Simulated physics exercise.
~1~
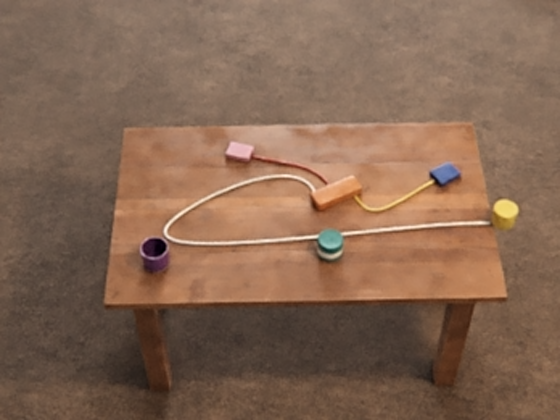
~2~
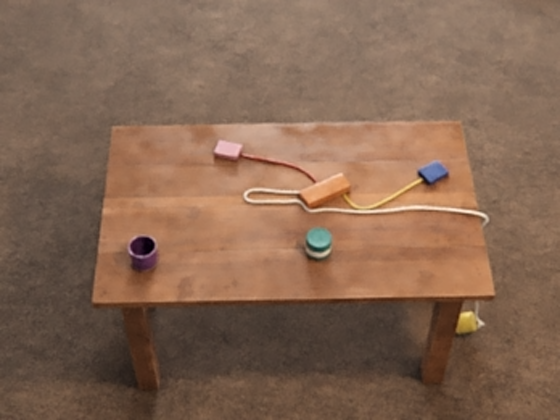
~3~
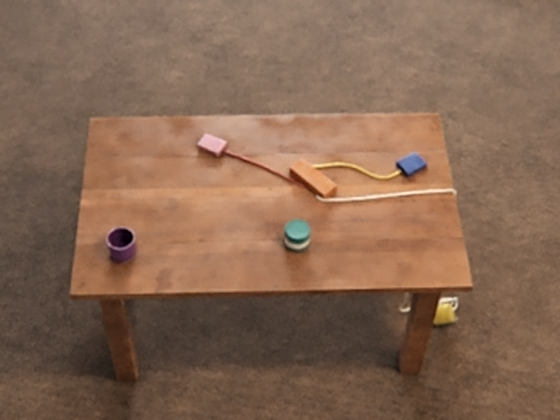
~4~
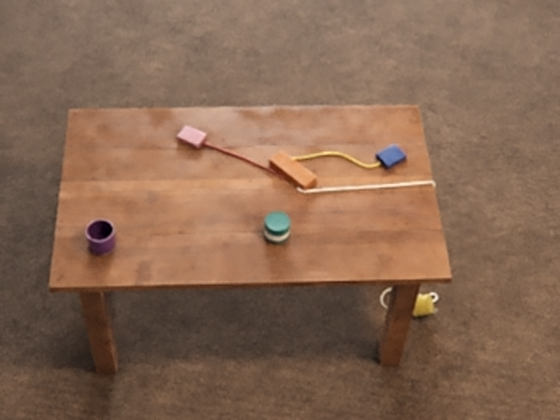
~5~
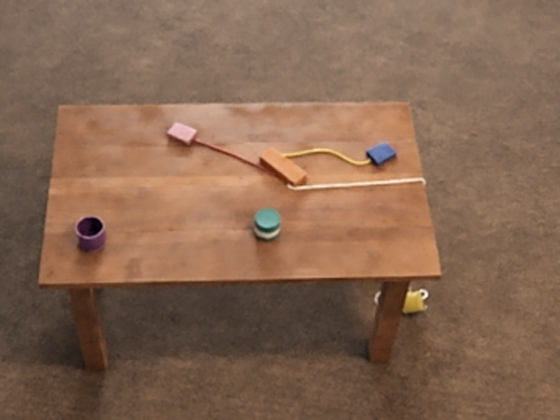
On a wooden sideboard above a brown floor, three cables meet at an orange strip, running to a pink reader, a blue phone and a yellow speaker at the right edge. The speaker drops over that edge, drawing the white cable's wide loop rightward into a narrow one. The loop then pulls straight, and the strip swivels and shifts slightly while the yellow cable changes its bend. Meanwhile the view pans slightly right. Finally the speaker is below the tabletop near the right leg, the white cable stretches from strip to edge, and the purple mug and teal canister remain in place.
